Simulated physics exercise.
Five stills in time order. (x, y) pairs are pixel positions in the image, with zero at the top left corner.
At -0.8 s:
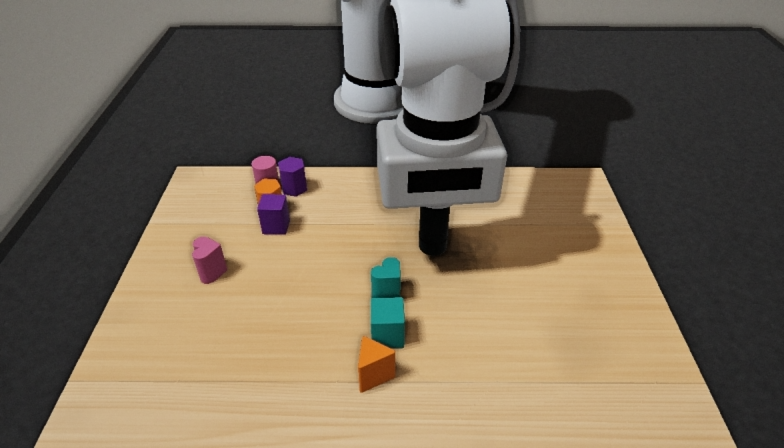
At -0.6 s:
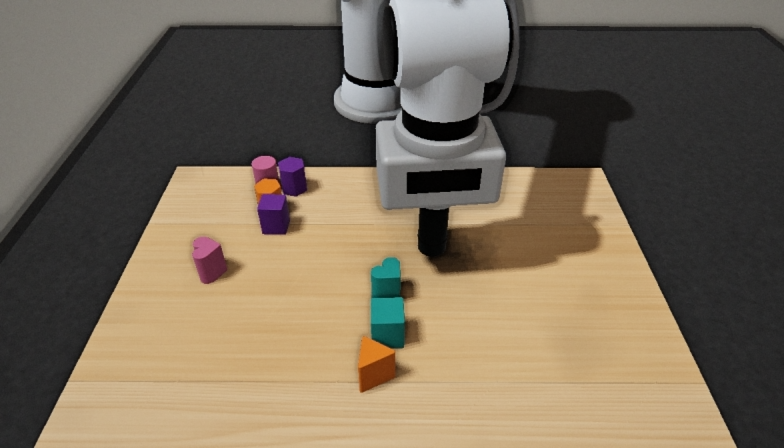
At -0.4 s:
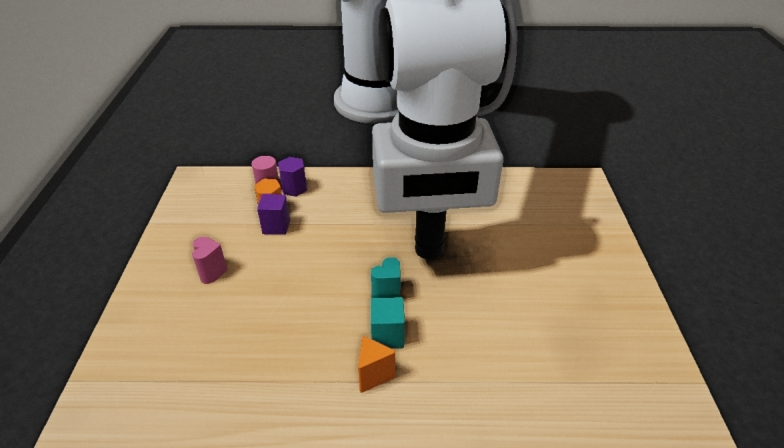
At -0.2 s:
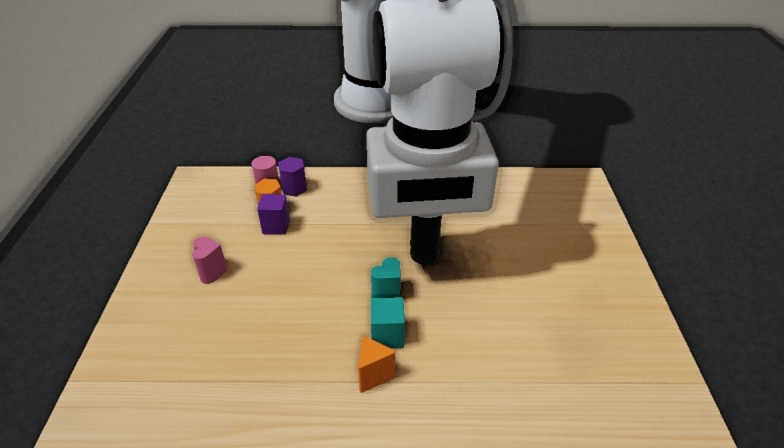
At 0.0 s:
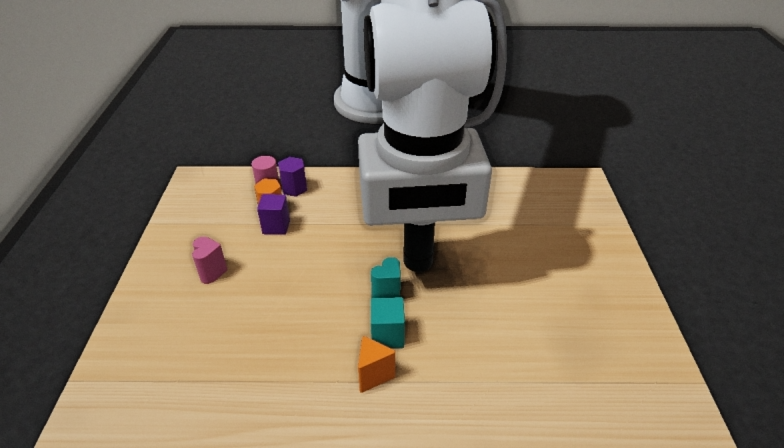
A robot arm with a black bar moves slightly left and toward the viewer over a wooden table, nearing a turquoise heart-shaped block, while the turquoise square, orange triangular piece, and pink, purple and orange blocks at left stay still.
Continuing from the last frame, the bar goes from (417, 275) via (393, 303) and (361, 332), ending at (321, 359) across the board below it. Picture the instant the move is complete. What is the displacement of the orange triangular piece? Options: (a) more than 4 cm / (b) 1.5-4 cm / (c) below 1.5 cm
Option c.
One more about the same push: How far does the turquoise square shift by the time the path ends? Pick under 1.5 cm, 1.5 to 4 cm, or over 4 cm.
It shifts by 1.5 to 4 cm.
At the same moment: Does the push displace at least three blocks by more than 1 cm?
That would be a no.
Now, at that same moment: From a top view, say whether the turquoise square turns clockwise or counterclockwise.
Against the clock.
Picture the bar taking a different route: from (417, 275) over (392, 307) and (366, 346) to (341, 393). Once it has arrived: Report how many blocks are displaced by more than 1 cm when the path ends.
That's three or more.
The first path, step by step. One third of the way, bar at (393, 291); turquoise heart-shaped block at (364, 277).
Two thirds of the way, bar at (360, 320); turquoise square at (383, 325), turned 40° anticlockwise; turquoise heart-shaped block at (352, 281), turned 50° clockwise.
At the end, bar at (320, 348); orange triangular piece still; turquoise square at (382, 326), turned 40° anticlockwise; turquoise heart-shaped block at (352, 281), turned 50° clockwise.
